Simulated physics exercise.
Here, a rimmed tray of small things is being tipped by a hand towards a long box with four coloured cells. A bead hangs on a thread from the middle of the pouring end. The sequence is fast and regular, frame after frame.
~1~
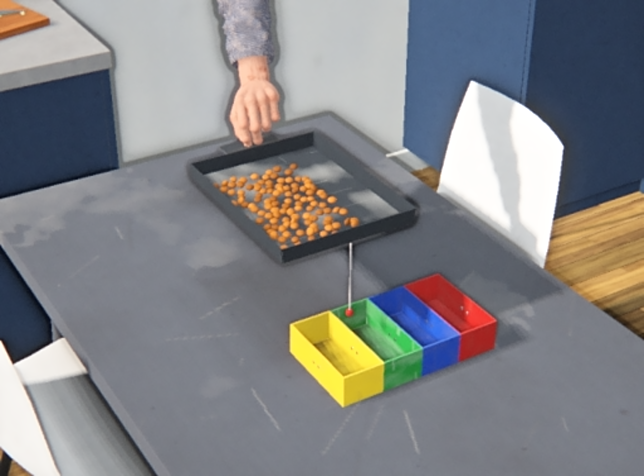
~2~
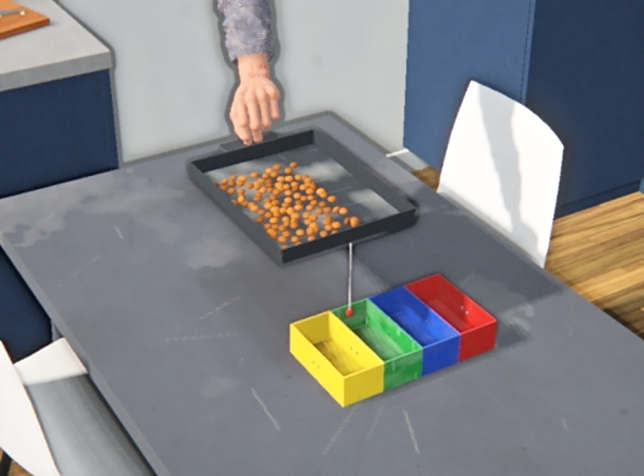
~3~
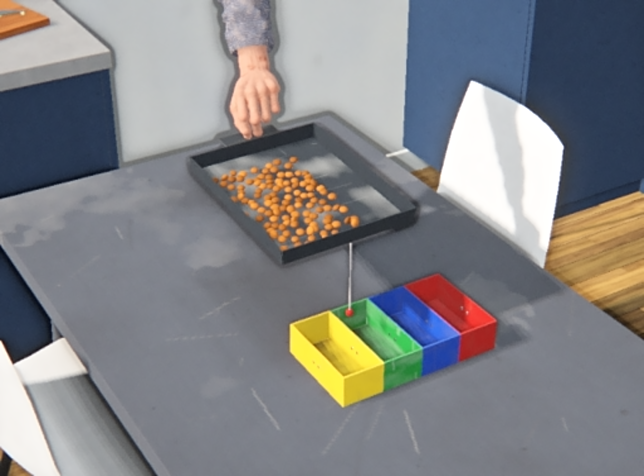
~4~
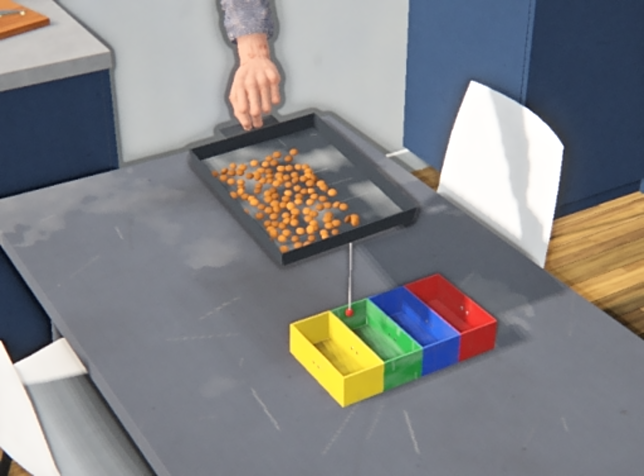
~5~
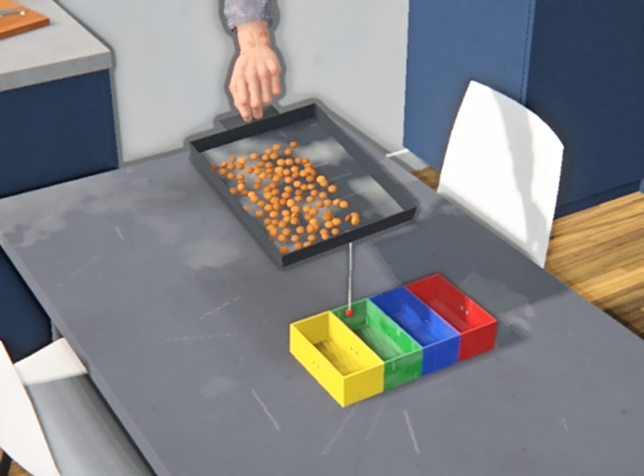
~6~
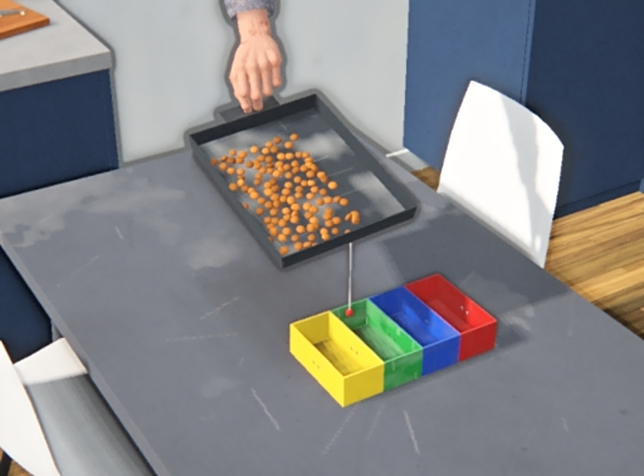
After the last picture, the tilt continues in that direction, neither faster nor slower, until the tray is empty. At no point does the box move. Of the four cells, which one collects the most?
The yellow one collects the most.
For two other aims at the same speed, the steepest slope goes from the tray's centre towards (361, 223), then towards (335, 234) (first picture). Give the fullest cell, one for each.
So the first one goes to blue and the second to the cell in yellow.
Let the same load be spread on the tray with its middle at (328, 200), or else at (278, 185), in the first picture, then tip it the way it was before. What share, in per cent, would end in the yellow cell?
First case: Close to 40 %; second case: Close to 30 %.
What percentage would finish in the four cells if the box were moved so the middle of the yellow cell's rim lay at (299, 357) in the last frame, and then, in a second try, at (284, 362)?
100 and 100 in a hundred, in turn.
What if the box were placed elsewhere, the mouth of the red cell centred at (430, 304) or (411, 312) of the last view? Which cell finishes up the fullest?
The cell in yellow first, the cell in yellow second.
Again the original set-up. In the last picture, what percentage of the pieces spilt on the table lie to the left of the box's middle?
100 in a hundred, roughly.
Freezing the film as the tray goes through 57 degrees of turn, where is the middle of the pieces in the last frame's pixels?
In the last view, the load is centred close to (300, 217).
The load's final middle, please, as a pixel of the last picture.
Near (309, 383), more or less.
Just after the last frame, tray tipped steeply; every one on the tray.
A moment on, tray tipped right over; every one on the tray.
Further on, tray tipped past a quarter turn; roughly a third in the yellow cell; just a few in the green cell; roughly two thirds falling or outside the box.
When it is over, tray tipped past a quarter turn; roughly a third in the yellow cell; just a few in the green cell; not one in the blue cell; not one in the red cell; roughly two thirds outside the box.
